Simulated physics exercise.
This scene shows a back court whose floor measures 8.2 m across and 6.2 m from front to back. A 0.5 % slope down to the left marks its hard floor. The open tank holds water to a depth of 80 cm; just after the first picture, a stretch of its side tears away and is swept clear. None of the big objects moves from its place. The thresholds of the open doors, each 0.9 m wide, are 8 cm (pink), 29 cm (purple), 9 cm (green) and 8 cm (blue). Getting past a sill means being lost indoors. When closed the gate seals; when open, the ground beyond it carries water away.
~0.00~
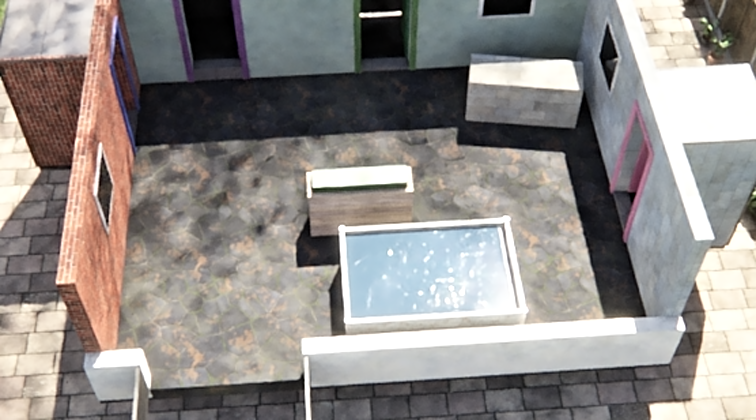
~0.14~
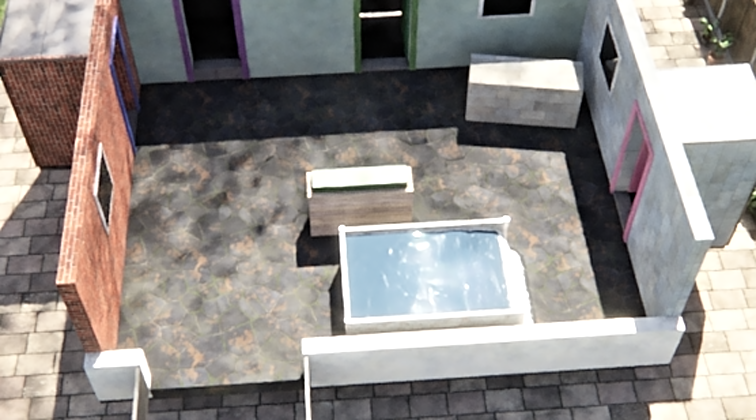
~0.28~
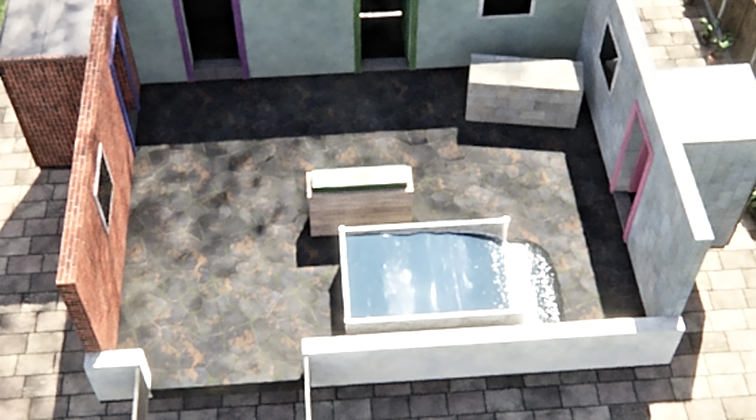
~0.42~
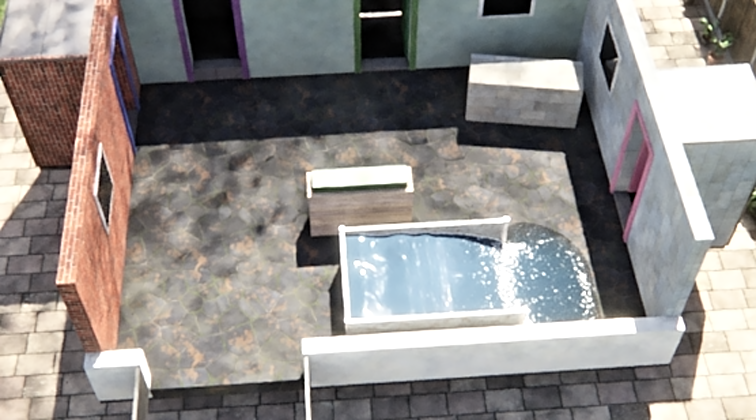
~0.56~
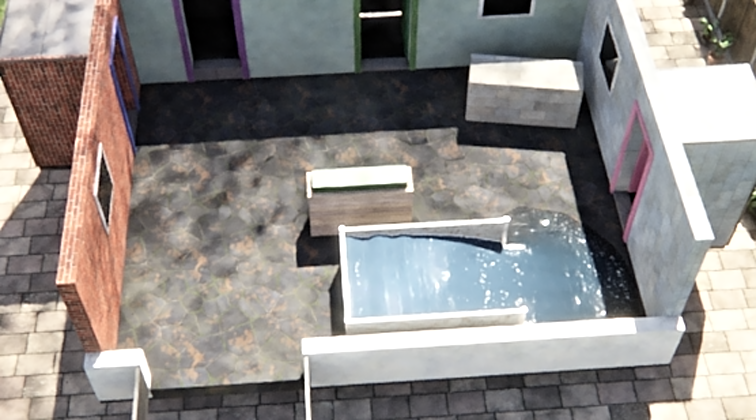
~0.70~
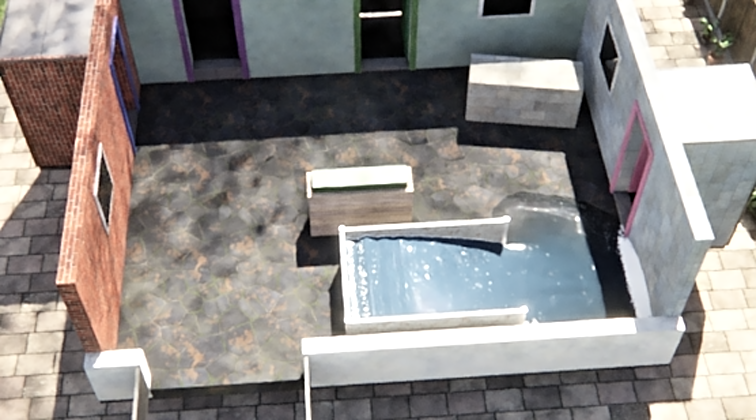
At first, still water fills a rectangular open tank near the low front wall of a walled court. Then the tank's right side gives way and water pours out through the gap, spreading rightward in a glinting sheet across the dark floor until it reaches the right wall near the pink-framed doorway.
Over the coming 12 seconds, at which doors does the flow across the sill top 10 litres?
Outcome: The pink door is going to break the limit. The purple door is going to hold within the limit. The green door is going to hold within the limit. The blue door is going to break the limit.
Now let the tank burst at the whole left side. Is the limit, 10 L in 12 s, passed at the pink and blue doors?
Well, against that limit, at pink it's within bounds, and at blue it's too much.
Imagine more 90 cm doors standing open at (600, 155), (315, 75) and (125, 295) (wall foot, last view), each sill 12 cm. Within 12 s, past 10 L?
Result in order - more than that, not enough, not enough.
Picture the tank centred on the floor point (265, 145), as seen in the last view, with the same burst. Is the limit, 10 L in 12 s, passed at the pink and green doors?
Well, pink ends up beyond the mark and green ends up beyond the mark.
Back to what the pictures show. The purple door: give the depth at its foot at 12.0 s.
About 9.5 cm.
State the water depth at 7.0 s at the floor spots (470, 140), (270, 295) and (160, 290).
Roughly 10, 1, 1 cm.
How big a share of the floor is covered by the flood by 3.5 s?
Around 35 per cent wet.
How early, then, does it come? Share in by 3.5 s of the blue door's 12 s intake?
Some 0 per cent by then.
After 1.4 s water covers 15 % of the floor and is deepest (59 cm) near (649, 331); pink door 23 cm at the sill, 26 L in, purple door not reached, green door not reached, blue door not reached.
After 2.2 s water covers 20 % of the floor and is deepest (48 cm) near (637, 332); pink door 24 cm at the sill, 99 L in, purple door not reached, green door not reached, blue door not reached.
After 3.5 s water covers 35 % of the floor and is deepest (37 cm) near (574, 132); pink door 17 cm at the sill, 187 L in, purple door not reached, green door not reached, blue door not reached.
After 7.0 s water covers 80 % of the floor and is deepest (21 cm) near (149, 105); pink door 10 cm at the sill, 221 L in, purple door 7 cm at the sill, 0 L in, green door 6 cm at the sill, 0 L in, blue door 18 cm at the sill, 14 L in.
After 12.0 s water covers 100 % of the floor and is deepest (12 cm) near (115, 377); pink door 6 cm at the sill, 226 L in, purple door 10 cm at the sill, 0 L in, green door 4 cm at the sill, 0 L in, blue door 11 cm at the sill, 121 L in.
